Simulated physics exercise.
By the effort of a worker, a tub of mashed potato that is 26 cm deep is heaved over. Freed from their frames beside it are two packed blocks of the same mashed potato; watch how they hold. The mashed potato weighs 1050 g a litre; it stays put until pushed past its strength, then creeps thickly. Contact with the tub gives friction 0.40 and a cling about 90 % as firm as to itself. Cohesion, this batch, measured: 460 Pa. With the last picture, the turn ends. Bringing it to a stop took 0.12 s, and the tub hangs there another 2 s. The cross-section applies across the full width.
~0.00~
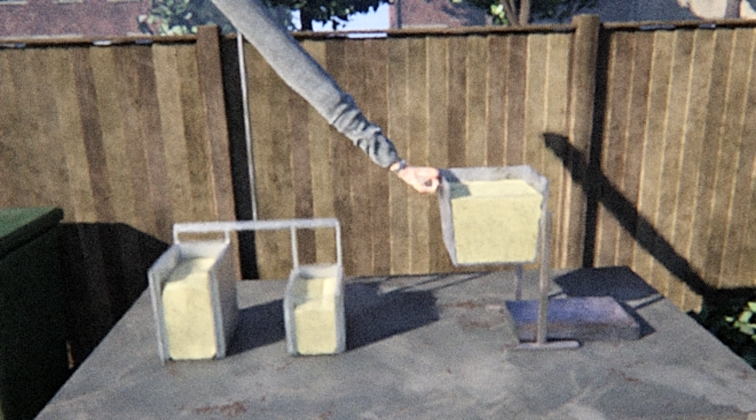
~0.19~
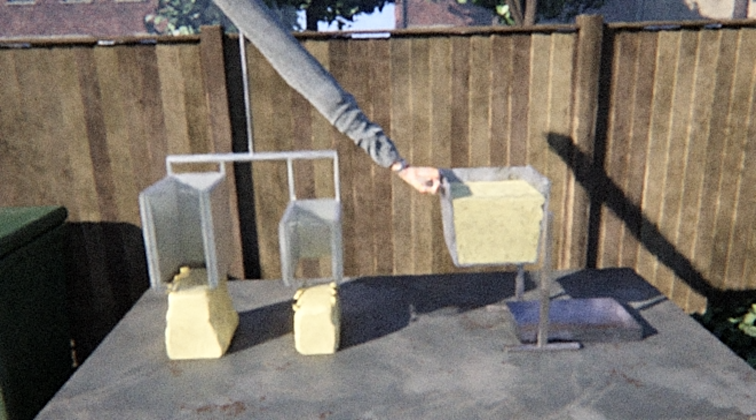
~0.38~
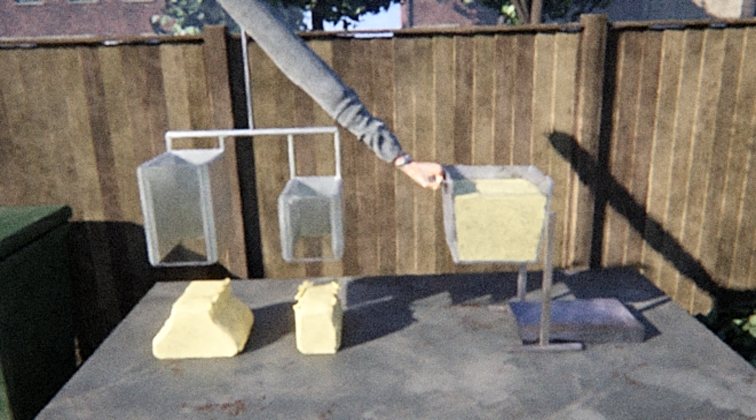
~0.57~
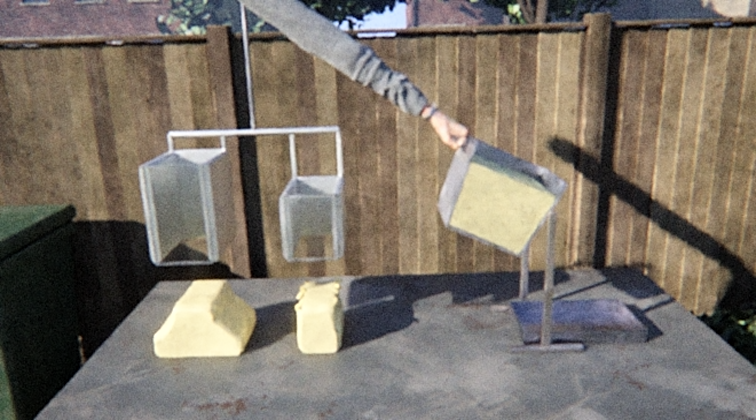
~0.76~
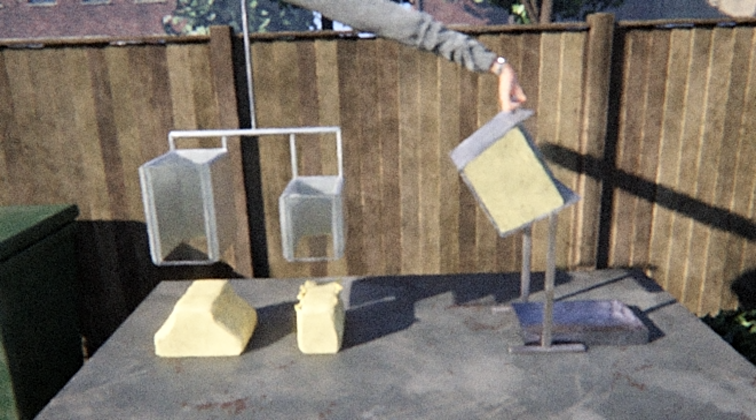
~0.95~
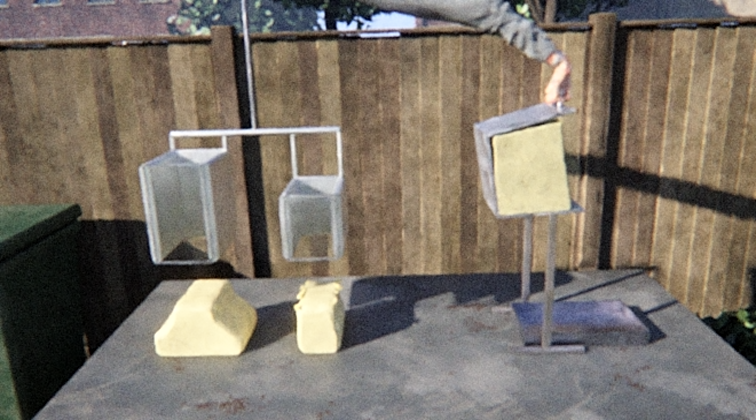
A grey-sleeved arm reaches in from above and grips a clear tub of pale yellow mash on a metal stand, seen from the front across a grey outdoor table before a wooden fence. At left, two joined clear containers lift off two yellow blocks, the larger slumping noticeably and the smaller slightly. The hand then swings the tub's left side up and over rightward, the mash staying inside, while the view stays still.
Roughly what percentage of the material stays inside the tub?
62 %.
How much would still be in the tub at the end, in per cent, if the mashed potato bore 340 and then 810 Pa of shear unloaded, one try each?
Respectively, close to 50 % and close to 100 %.
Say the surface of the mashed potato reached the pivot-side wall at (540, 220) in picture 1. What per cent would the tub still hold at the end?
It would come to roughly 100 percent.
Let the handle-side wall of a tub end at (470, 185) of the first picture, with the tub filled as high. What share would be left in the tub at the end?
In that case close to 100 %.
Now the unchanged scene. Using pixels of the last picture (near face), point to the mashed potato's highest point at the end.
Roughly at pixel (548, 166).
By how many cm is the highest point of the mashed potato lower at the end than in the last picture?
12 cm or so.
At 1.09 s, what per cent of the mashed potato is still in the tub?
Tub contents: Around 100 %.
After 1.09 s, the tub is at 81 degrees and holds 99 %.
After 1.26 s, the tub is at 81 degrees and holds 80 %.
After 1.43 s, the tub is at 81 degrees and holds 67 %.
After 1.60 s, the tub is at 81 degrees and holds 62 %.
After 2.95 s, at the end, the tub is at 81 degrees and holds 62 %.
